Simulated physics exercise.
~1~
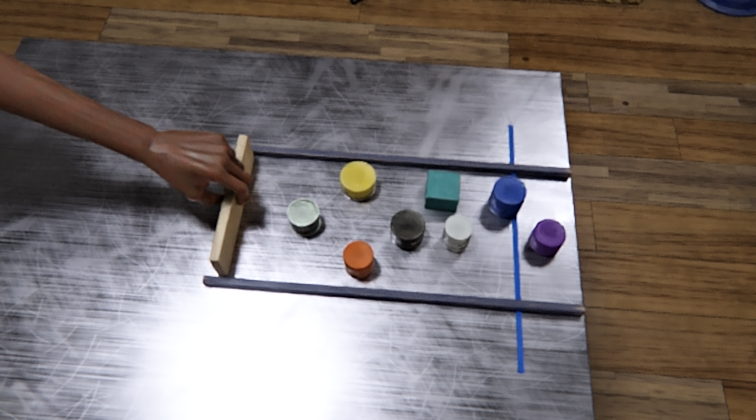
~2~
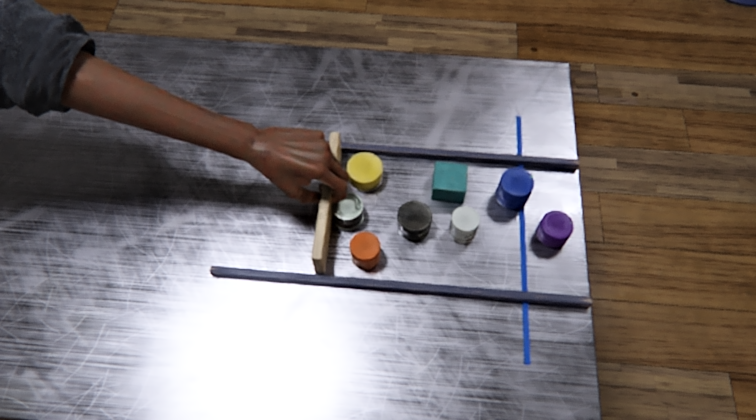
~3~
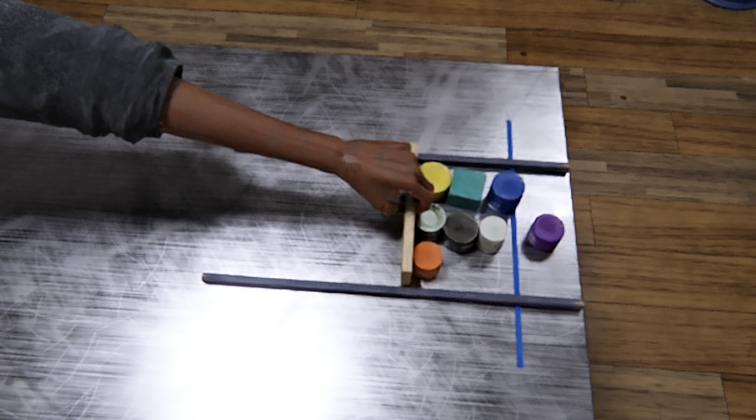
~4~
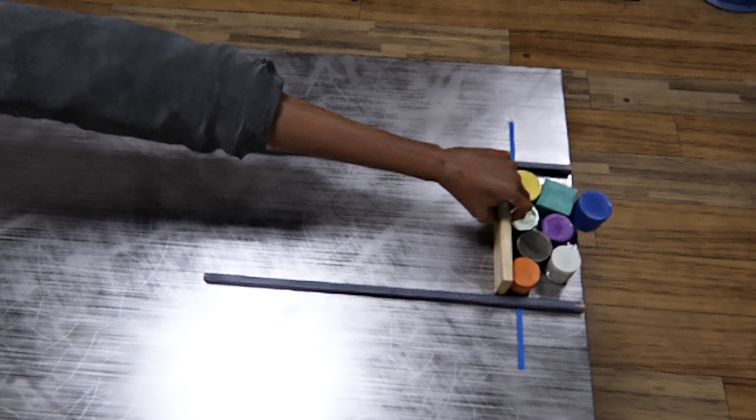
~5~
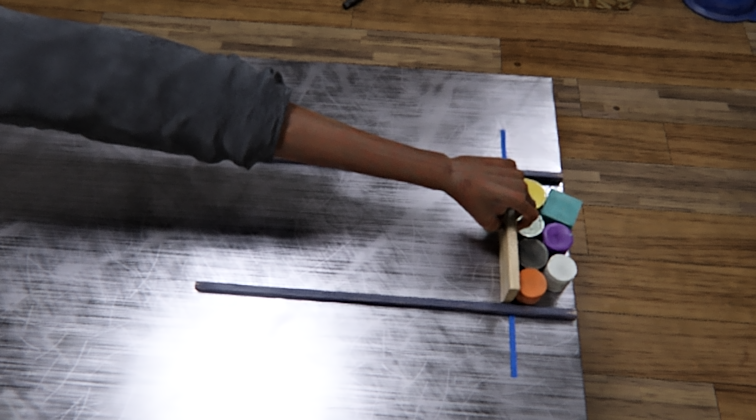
On a metal tabletop, a hand pushing a wooden board rightward between rails, bunching small pots together until the blue one drops off.
